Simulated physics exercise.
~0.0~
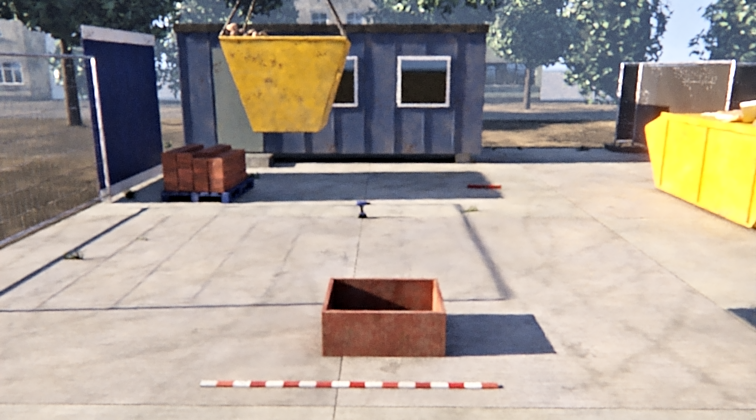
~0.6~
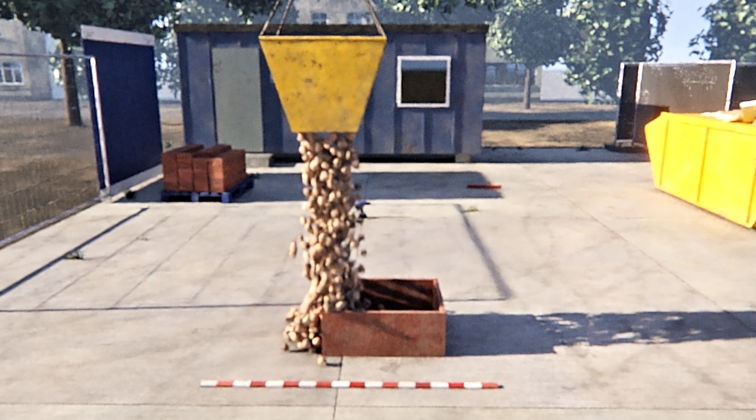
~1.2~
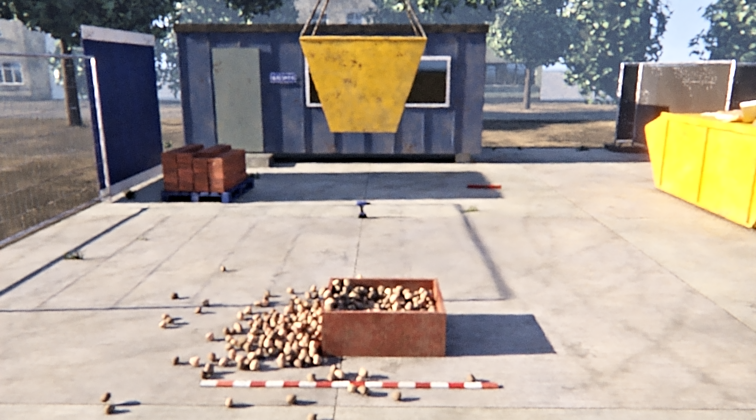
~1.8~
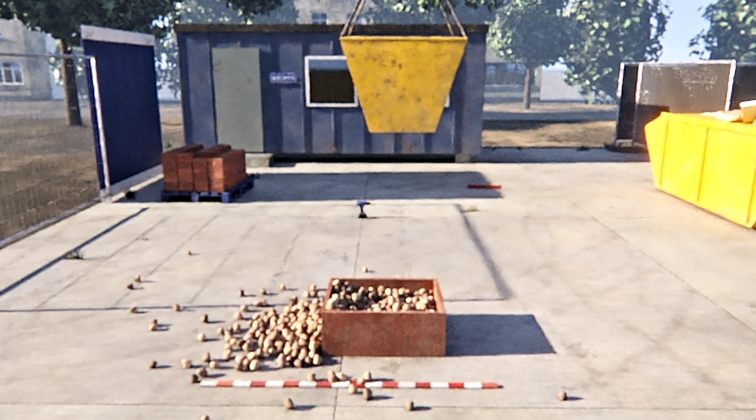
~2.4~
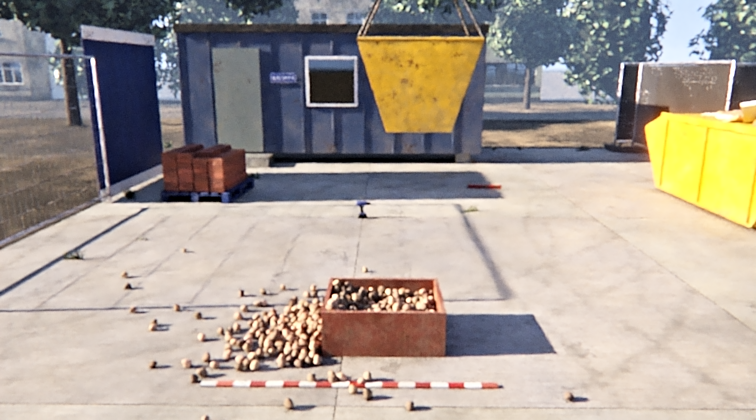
A yellow skip full of rounded cobbles hangs from a crane's cables over a sunlit concrete yard, seen from a raised, still viewpoint. Below it sits an open rust-red bin behind a red and white striped staff, with a blue cabin, stacked bricks and another yellow container beyond. As the skip travels right, the stones pour from its underside in a thick column, striking the bin's left side. Some heap against that side while others scatter over the ground. The emptied skip glides further right and slows, leaving most stones in the bin and a sizeable pile to its left.
